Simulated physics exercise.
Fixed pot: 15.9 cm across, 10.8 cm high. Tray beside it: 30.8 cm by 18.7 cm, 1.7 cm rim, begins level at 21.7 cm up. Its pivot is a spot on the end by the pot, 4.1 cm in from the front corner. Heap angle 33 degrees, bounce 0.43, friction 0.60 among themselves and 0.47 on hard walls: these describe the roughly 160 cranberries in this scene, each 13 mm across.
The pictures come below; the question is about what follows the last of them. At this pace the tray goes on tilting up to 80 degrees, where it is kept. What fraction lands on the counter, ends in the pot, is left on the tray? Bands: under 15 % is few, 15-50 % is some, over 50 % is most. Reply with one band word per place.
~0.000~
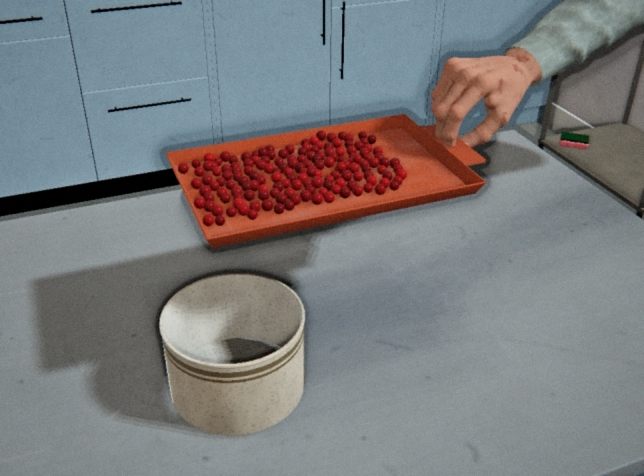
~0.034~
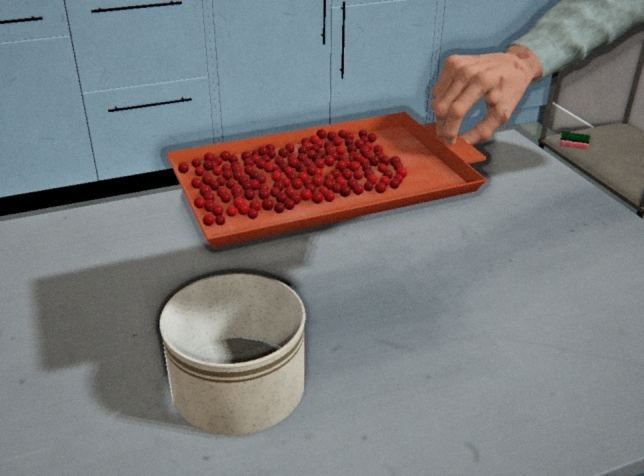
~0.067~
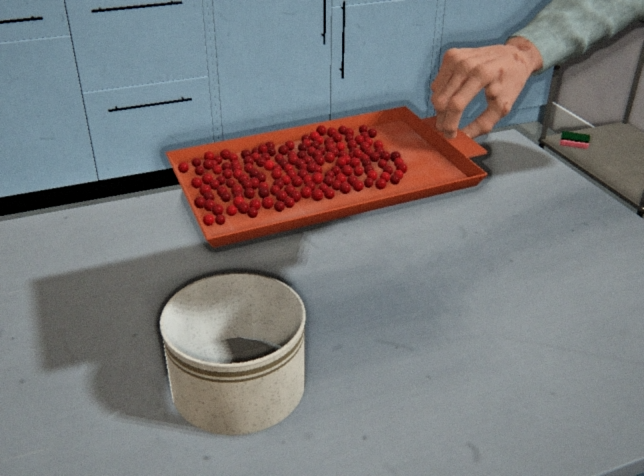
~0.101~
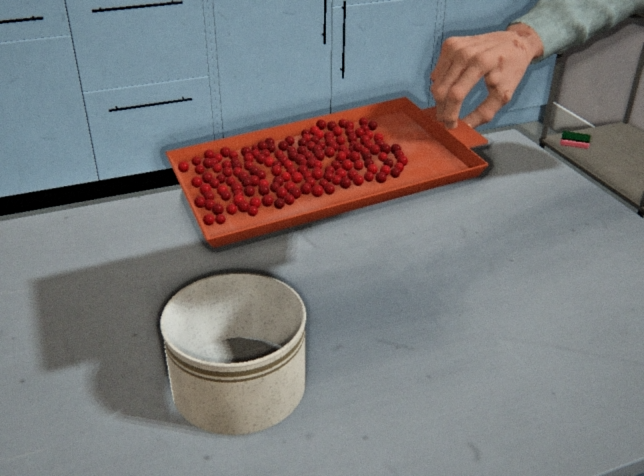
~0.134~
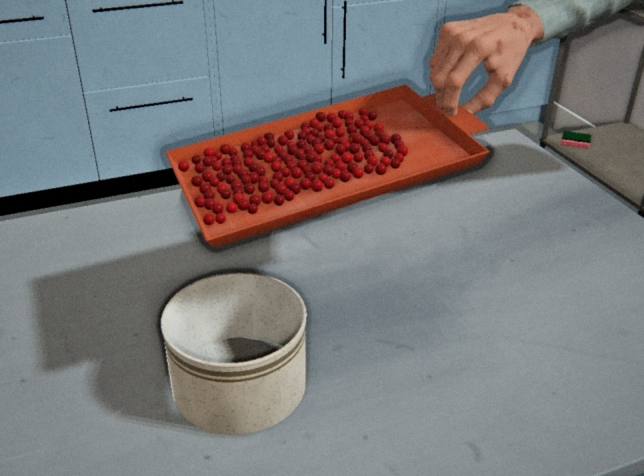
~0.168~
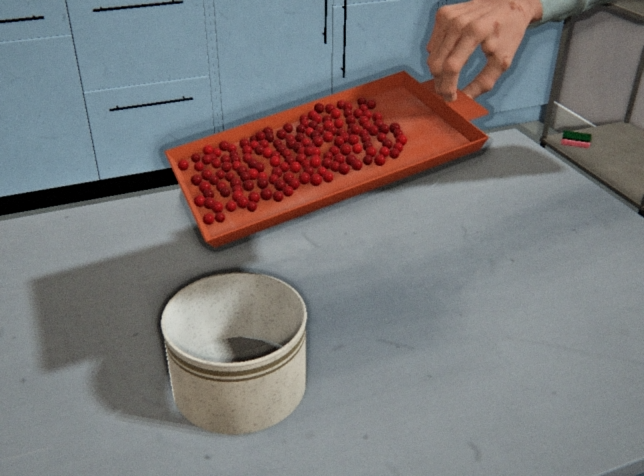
Counter most, pot some, tray few.
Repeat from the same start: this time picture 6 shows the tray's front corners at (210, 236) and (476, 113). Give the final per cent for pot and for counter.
That works out as pot 15 and counter 85.
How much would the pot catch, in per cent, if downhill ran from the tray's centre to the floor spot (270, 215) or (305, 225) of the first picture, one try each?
That would be close to 60 per cent, then close to 75 per cent.
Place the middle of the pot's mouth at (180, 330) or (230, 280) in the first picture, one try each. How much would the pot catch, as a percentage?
The shares would be near 65 and 5 per cent respectively.
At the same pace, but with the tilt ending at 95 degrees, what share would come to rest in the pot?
That would give about 25 per cent.
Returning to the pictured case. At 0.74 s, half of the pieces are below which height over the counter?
Some 24 cm.
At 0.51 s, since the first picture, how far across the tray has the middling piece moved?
Roughly 6 cm.
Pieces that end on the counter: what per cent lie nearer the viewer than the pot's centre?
I'd put it at around 20 per cent.
After 0.51 s, tilt 44 degrees; the tray holds 100 %, the pot 0 %.
After 0.74 s, tilt 67 degrees; the tray holds 80 %, the pot 0 %.
After 1.08 s, tilt 80 degrees; the tray holds 15 %, the pot 15 %.
In the end, at 2.1 s, counter 75 %, pot 25 %, tray 0 %.
